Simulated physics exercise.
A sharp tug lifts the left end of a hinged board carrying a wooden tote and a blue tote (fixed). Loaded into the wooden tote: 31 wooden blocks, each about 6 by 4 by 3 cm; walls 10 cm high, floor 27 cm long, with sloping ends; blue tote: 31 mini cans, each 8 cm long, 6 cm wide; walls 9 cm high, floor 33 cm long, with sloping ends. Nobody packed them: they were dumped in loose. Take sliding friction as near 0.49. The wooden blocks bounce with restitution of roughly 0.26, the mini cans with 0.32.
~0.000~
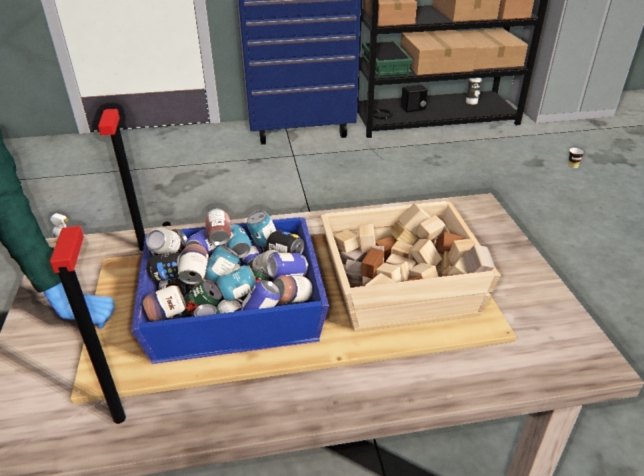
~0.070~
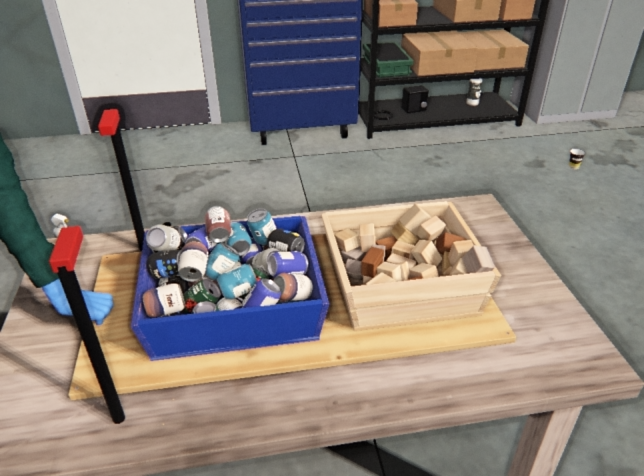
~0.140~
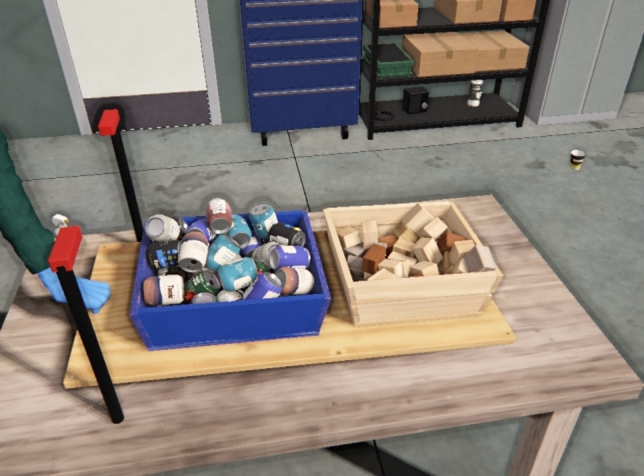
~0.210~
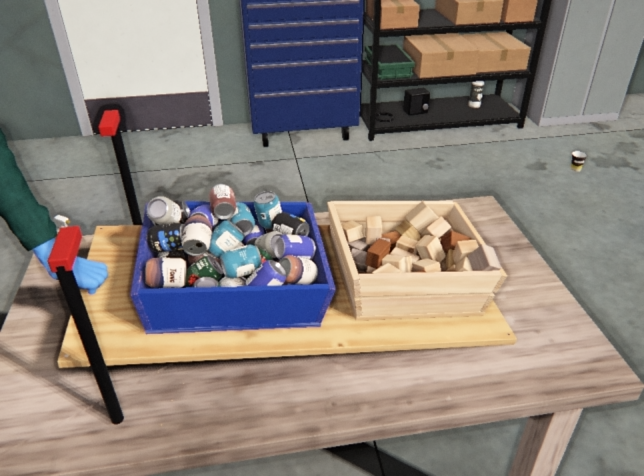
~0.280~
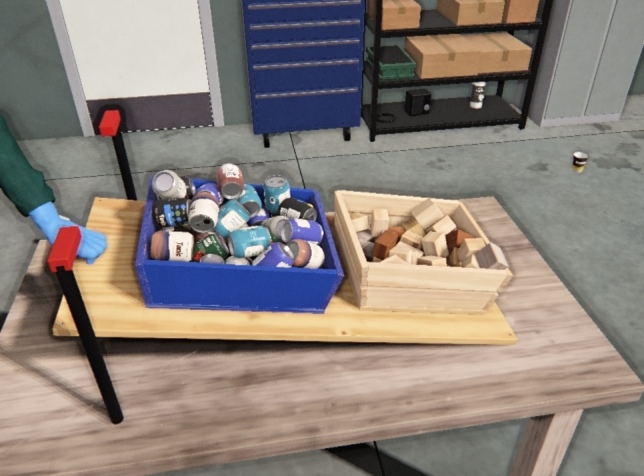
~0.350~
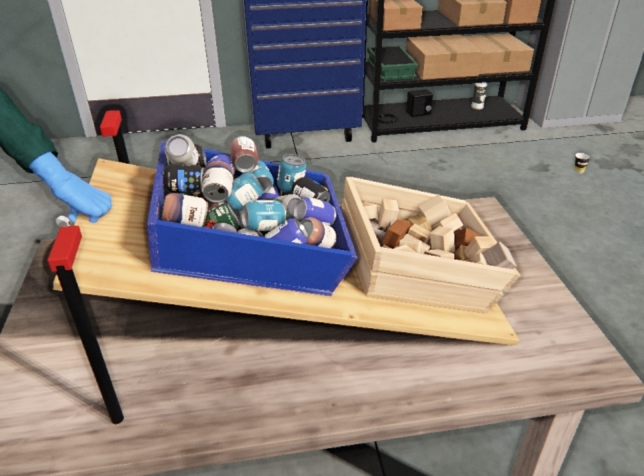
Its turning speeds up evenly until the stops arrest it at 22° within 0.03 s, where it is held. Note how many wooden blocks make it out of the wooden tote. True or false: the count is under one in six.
True.
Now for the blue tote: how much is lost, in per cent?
The blue tote comes in at 25 in a hundred.
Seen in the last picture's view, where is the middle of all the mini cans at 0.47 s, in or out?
Their middle is at about (274, 171).
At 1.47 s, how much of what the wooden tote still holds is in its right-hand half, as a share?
Some 70 % of what remains.
After 0.37 s, the lift is arrested.
After 0.47 s, tilt 22°; 0 of 31 out of the wooden tote and 0 of 31 out of the blue tote.
After 0.61 s, tilt 22°; 0 of 31 out of the wooden tote and 2 of 31 out of the blue tote.
After 0.87 s, tilt 22°; 0 of 31 out of the wooden tote and 7 of 31 out of the blue tote.
When it is over (at 1.47 s), 0 of 31 out of the wooden tote and 8 of 31 out of the blue tote. Asked share, 0 of 31, 0 per cent.
